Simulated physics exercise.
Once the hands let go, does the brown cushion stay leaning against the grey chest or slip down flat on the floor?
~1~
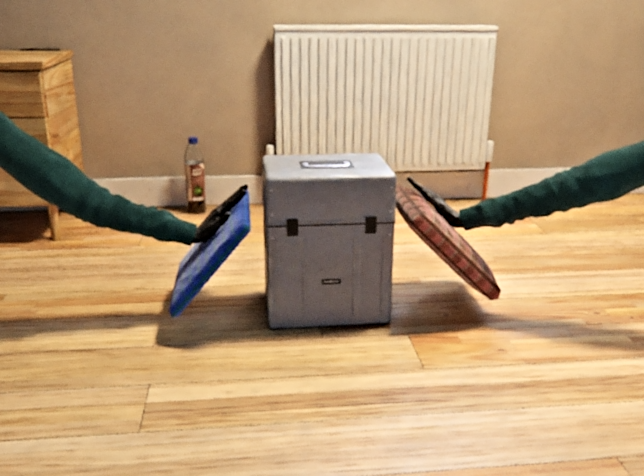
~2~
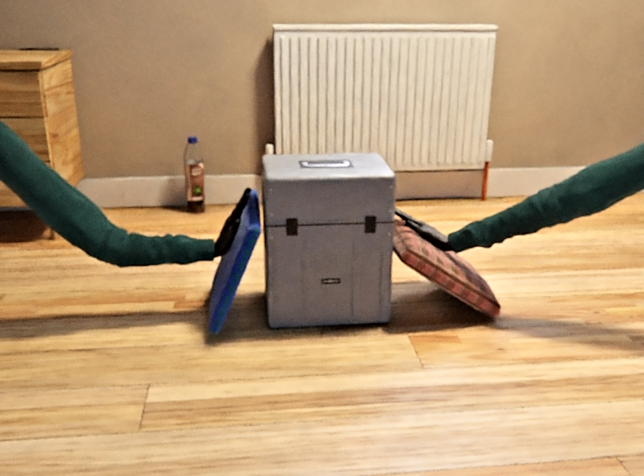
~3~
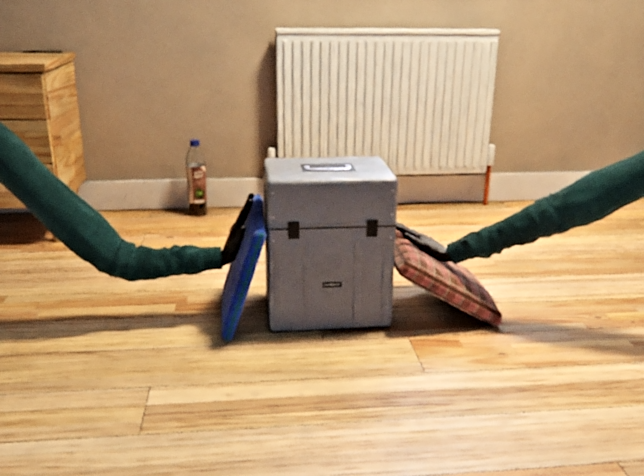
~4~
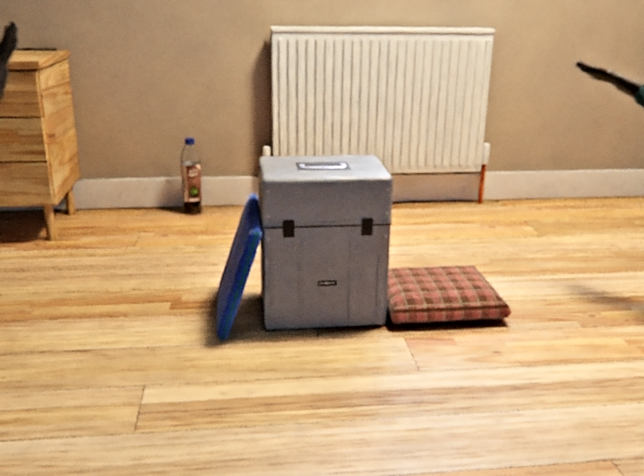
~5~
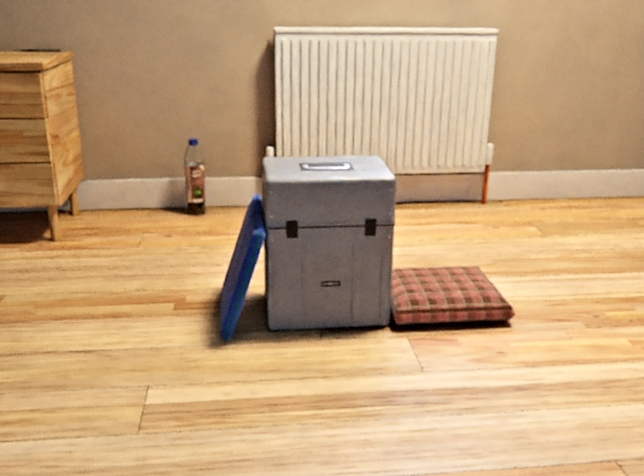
The brown cushion slips down and lies flat on the floor, while the blue seat pad keeps leaning against the chest.
